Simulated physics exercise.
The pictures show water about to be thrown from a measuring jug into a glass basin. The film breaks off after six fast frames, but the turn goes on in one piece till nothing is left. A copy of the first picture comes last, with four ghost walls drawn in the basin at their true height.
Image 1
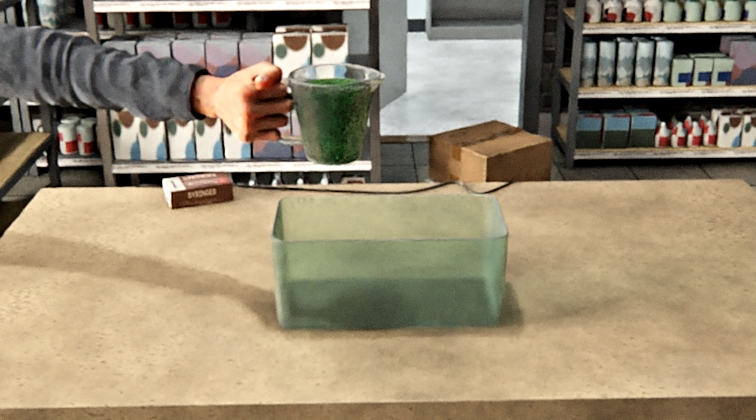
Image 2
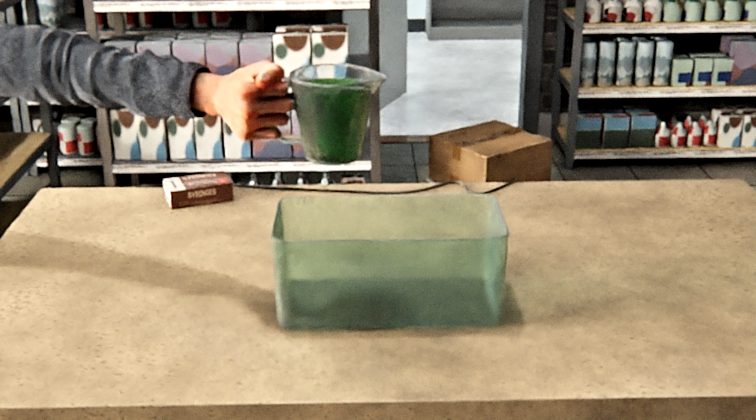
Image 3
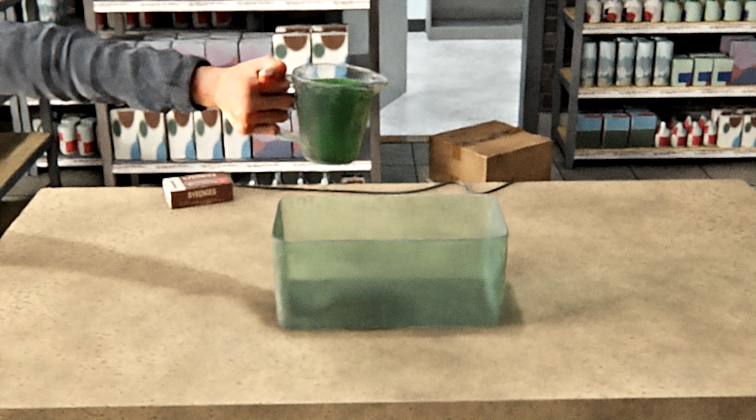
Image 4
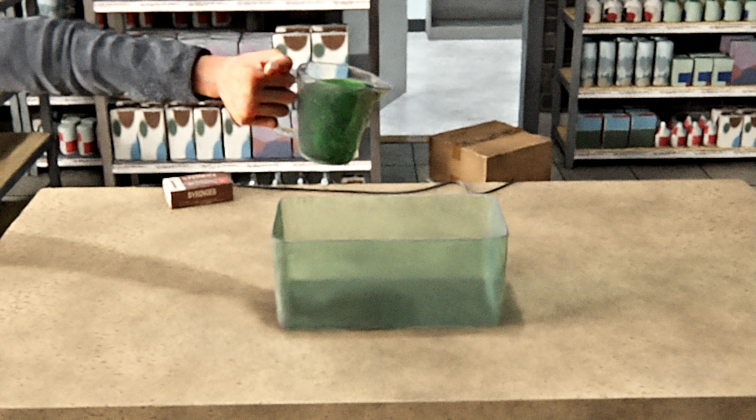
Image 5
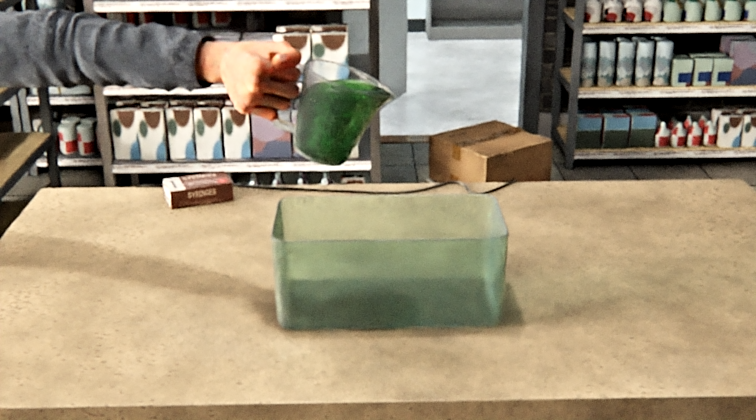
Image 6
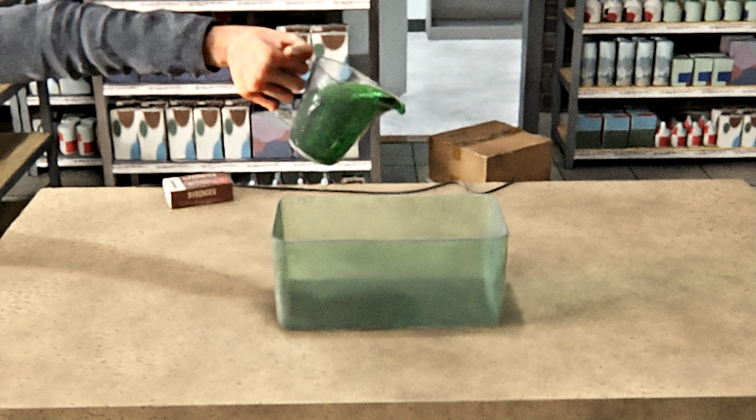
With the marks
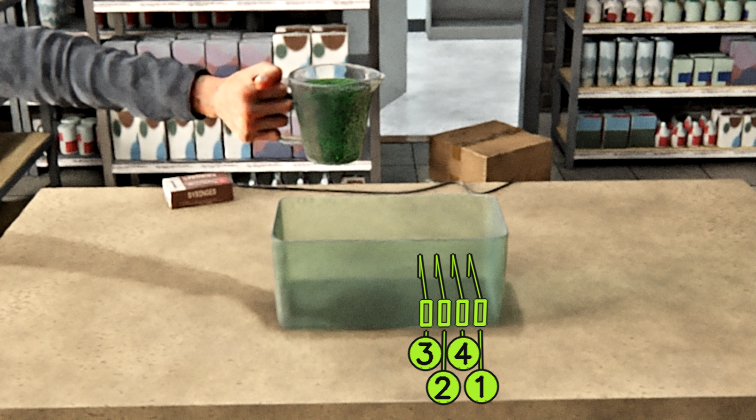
A hand tilts a clear jug rightward above a glass basin until green liquid crosses its lip.
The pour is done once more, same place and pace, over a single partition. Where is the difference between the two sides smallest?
The best slot is 2.
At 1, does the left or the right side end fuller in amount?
More ends on the left.
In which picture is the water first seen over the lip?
Picture 6.
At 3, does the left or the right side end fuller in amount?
The right one.
On the marked copy, 1 at (480, 330); 2 at (444, 331); 3 at (426, 331); 4 at (462, 331).
If 1 is chosen, about 90 % ends left of the wall and 8 % right of it.
If 2 is chosen, about 51 % ends left of the wall and 49 % right of it.
If 3 is chosen, about 15 % ends left of the wall and 83 % right of it.
If 4 is chosen, about 88 % ends left of the wall and 11 % right of it.
